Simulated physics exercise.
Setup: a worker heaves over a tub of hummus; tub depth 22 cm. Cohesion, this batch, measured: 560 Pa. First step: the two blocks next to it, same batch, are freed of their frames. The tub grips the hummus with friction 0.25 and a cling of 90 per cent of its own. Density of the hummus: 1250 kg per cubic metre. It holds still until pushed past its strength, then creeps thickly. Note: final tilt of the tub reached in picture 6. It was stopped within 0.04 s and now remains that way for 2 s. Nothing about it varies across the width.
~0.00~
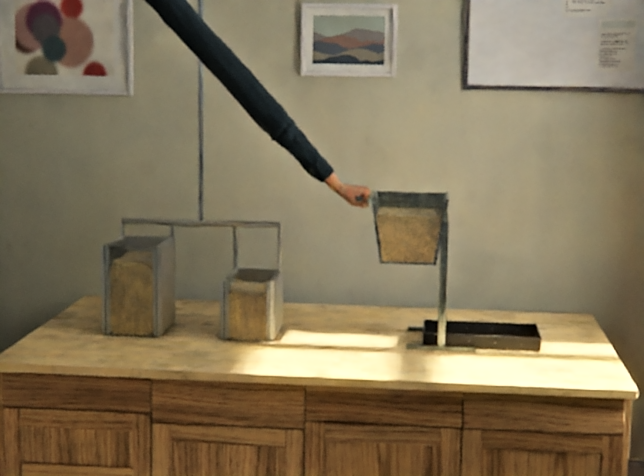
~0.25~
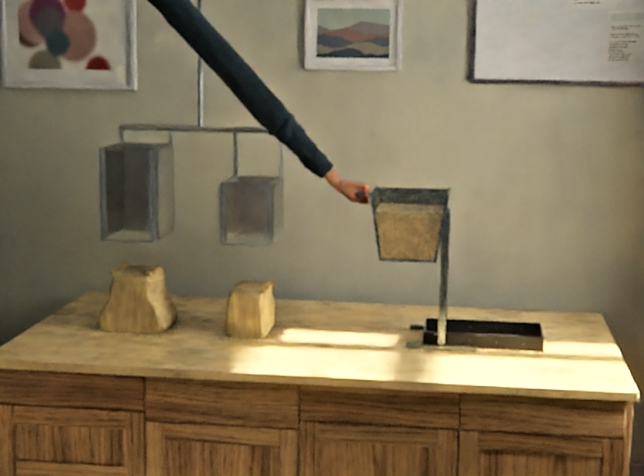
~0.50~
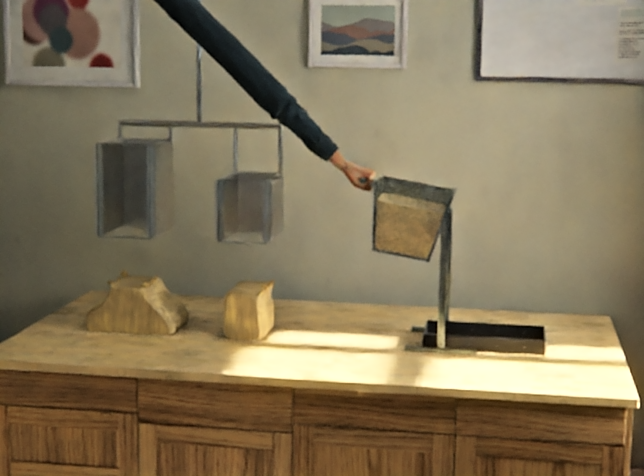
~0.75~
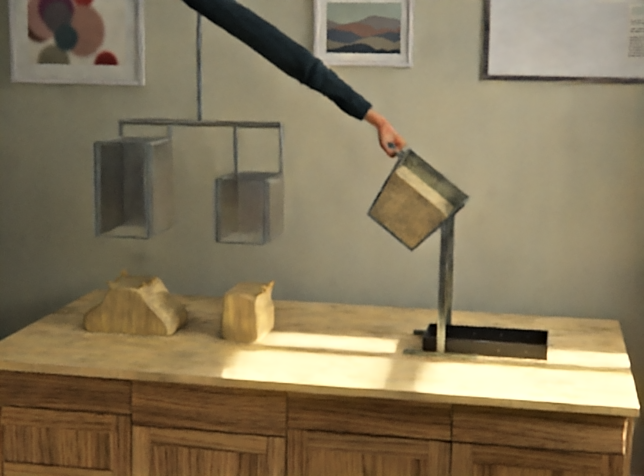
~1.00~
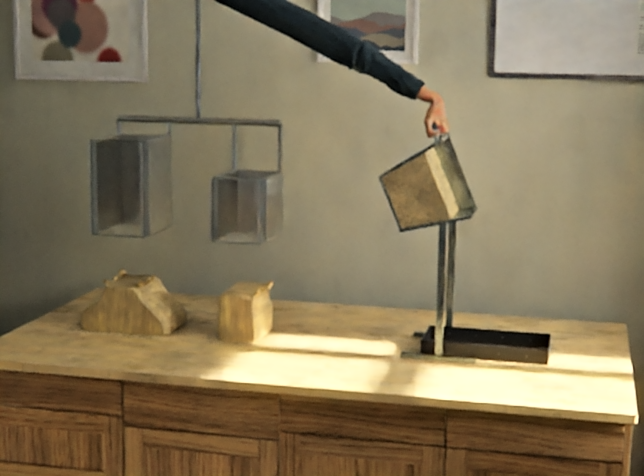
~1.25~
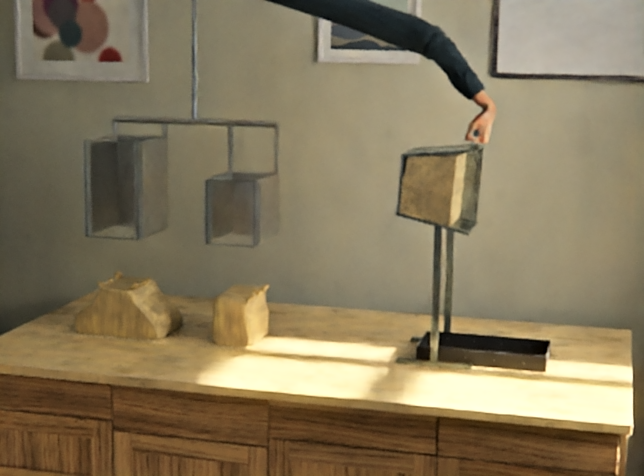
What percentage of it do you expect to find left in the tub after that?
About 50 percent is left in the tub.
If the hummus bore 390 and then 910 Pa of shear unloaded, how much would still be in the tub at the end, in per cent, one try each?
It'd be some 40 percent the first time and some 100 percent the second.
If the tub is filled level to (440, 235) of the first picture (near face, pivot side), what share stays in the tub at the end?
Then roughly 100 %.
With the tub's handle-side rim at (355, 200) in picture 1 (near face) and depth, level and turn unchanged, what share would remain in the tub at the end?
About 35 % stays in the tub.
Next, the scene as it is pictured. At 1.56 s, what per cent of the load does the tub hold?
Around 80 percent stays in the tub.
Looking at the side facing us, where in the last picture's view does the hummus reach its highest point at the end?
I'd point to somewhere around (425, 194).
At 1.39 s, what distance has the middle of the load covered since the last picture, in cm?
Something like 3 cm, give or take.
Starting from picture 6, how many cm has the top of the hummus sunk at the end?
12 cm.
By 1.39 s, the tub is at 93 degrees and holds 100 %.
By 1.56 s, the tub is at 93 degrees and holds 79 %.
By 1.73 s, the tub is at 93 degrees and holds 55 %.
By 1.90 s, the tub is at 93 degrees and holds 50 %.
By 3.25 s, at the end, the tub is at 93 degrees and holds 50 %.
